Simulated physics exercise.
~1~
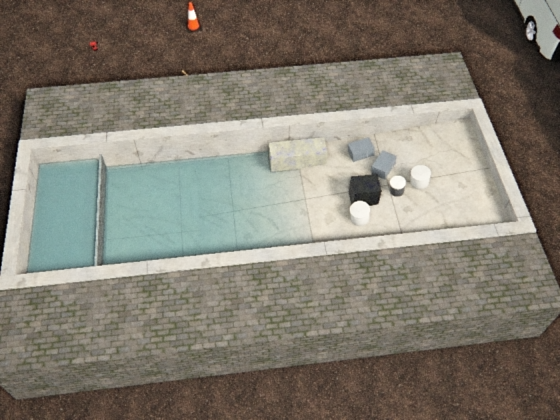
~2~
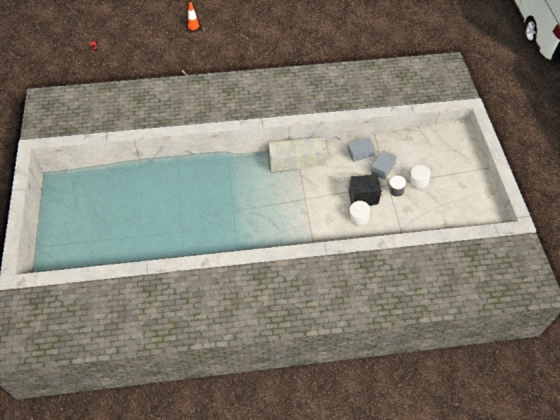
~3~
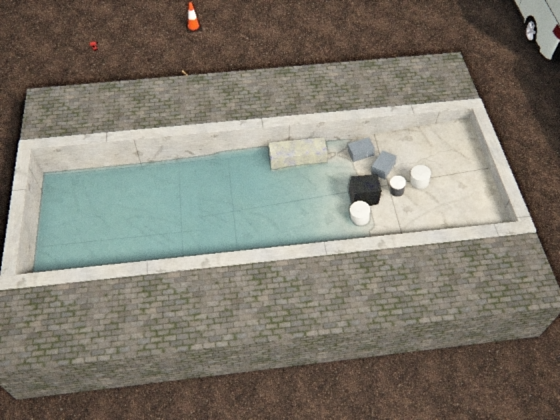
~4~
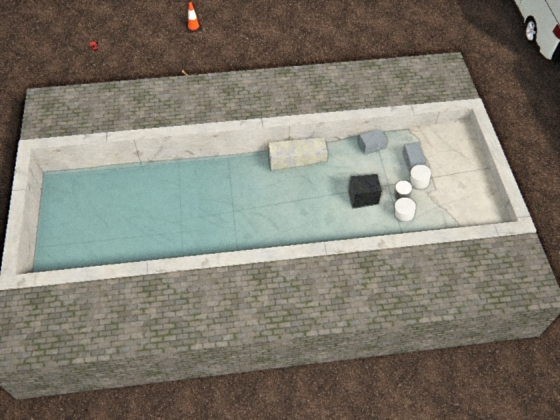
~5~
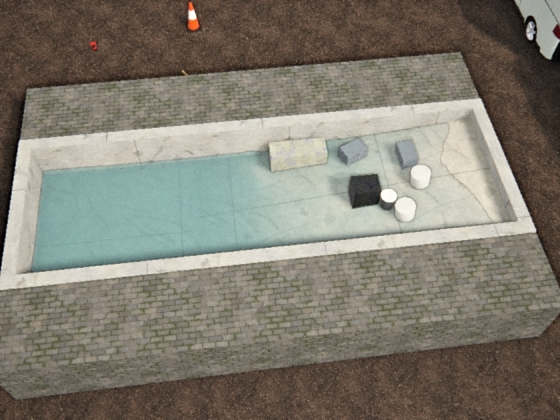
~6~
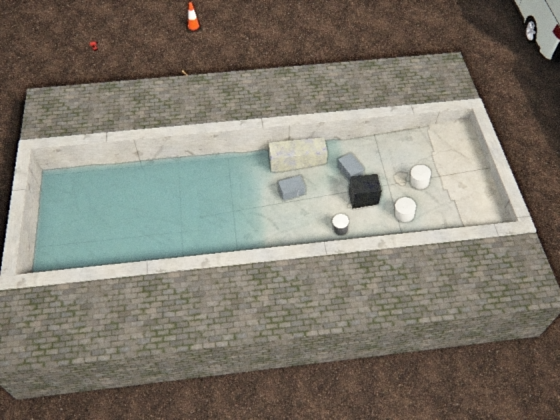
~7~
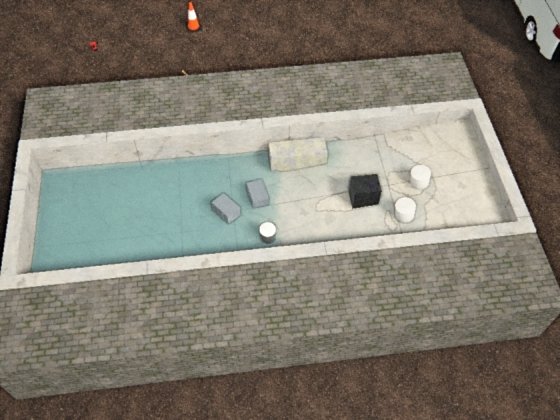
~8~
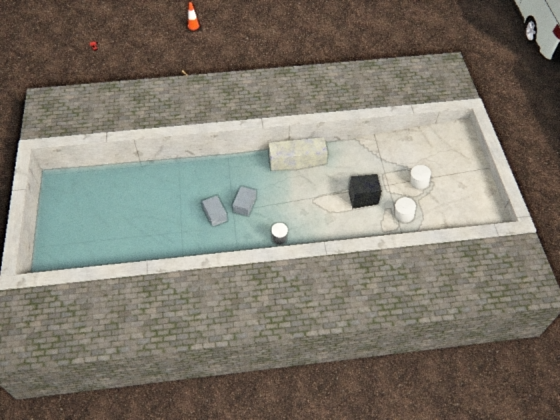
A long stone-walled basin on brown ground is seen from high above, with an orange cone and part of a white vehicle beyond it. Blue-green water lies at the left, part of it behind a thin barrier, while grey and black blocks, white tubs and a pale slab rest on the dry right side. The barrier vanishes and the water spreads rightward up the slope. It reaches the clutter and pushes the two grey blocks and some tubs right. The water then draws back, carrying the grey blocks and one tub left. Finally that tub edges back right, while two white tubs and the black block stay upslope.
